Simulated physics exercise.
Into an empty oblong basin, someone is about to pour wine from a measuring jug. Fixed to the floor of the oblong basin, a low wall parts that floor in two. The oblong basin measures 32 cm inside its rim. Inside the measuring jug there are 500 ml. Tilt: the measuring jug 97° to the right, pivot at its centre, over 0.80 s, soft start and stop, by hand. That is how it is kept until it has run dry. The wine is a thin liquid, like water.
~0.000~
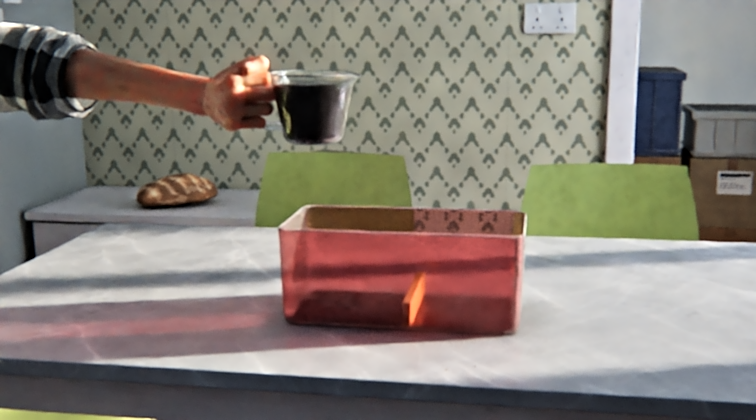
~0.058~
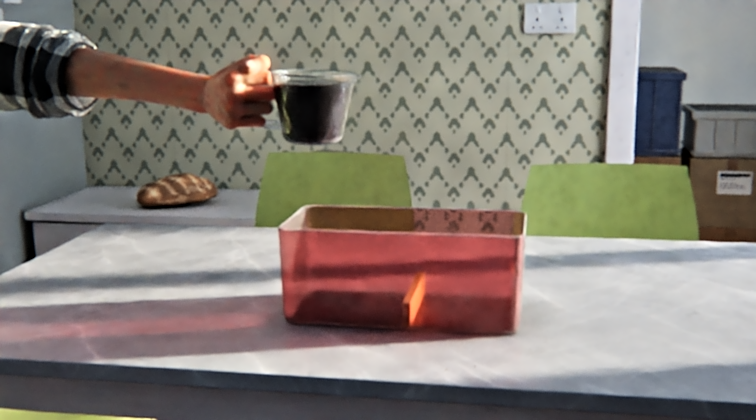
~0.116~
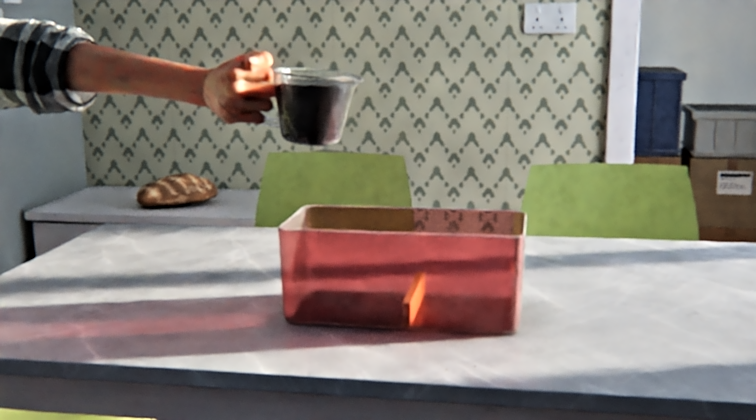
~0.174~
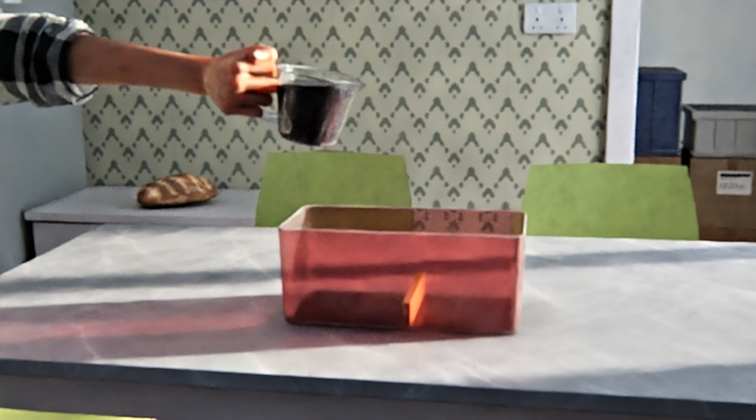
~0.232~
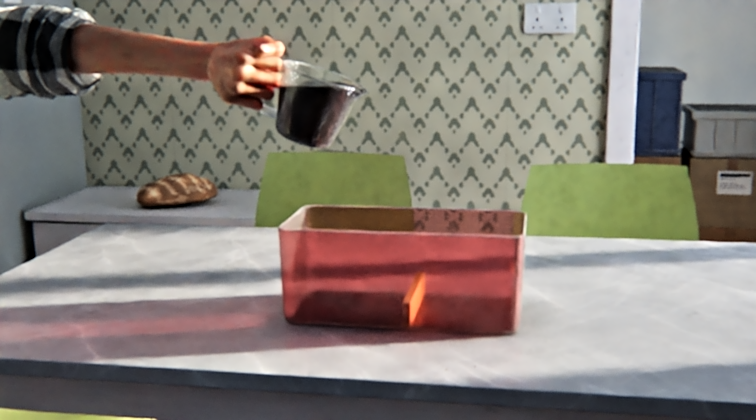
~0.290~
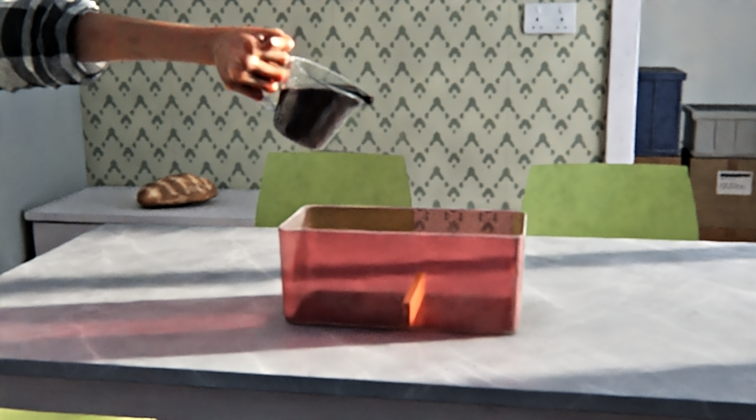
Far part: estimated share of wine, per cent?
46 per cent.
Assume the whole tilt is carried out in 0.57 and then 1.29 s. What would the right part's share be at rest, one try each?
Respectively 35 and 60 %.
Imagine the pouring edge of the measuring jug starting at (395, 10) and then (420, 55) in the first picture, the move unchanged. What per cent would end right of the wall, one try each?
First 85, then 85 per cent.
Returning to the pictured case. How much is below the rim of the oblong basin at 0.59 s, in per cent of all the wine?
I reckon close to 20 percent of it.
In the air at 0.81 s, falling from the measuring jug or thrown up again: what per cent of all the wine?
Close to 14 per cent.
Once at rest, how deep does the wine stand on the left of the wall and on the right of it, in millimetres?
10 mm left, 10 mm right.
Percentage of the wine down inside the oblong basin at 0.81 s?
It works out near 78 per cent.
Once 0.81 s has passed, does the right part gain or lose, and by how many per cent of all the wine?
Change in share is positive, near 2 percent.
By 0.59 s the tilt is 82° and 47 per cent is still to pour, 6 is left of the wall and 15 right of it.
By 0.81 s the tilt is 97° and 8 per cent is still to pour, 35 is left of the wall and 43 right of it.
By 1.05 s the tilt is 97° and 0 per cent is still to pour, 53 is left of the wall and 45 right of it.
By 1.30 s the tilt is 97° and 0 per cent is still to pour, 54 is left of the wall and 45 right of it.
At rest 54 per cent lies left of the wall, 46 right of it and 1 outside.
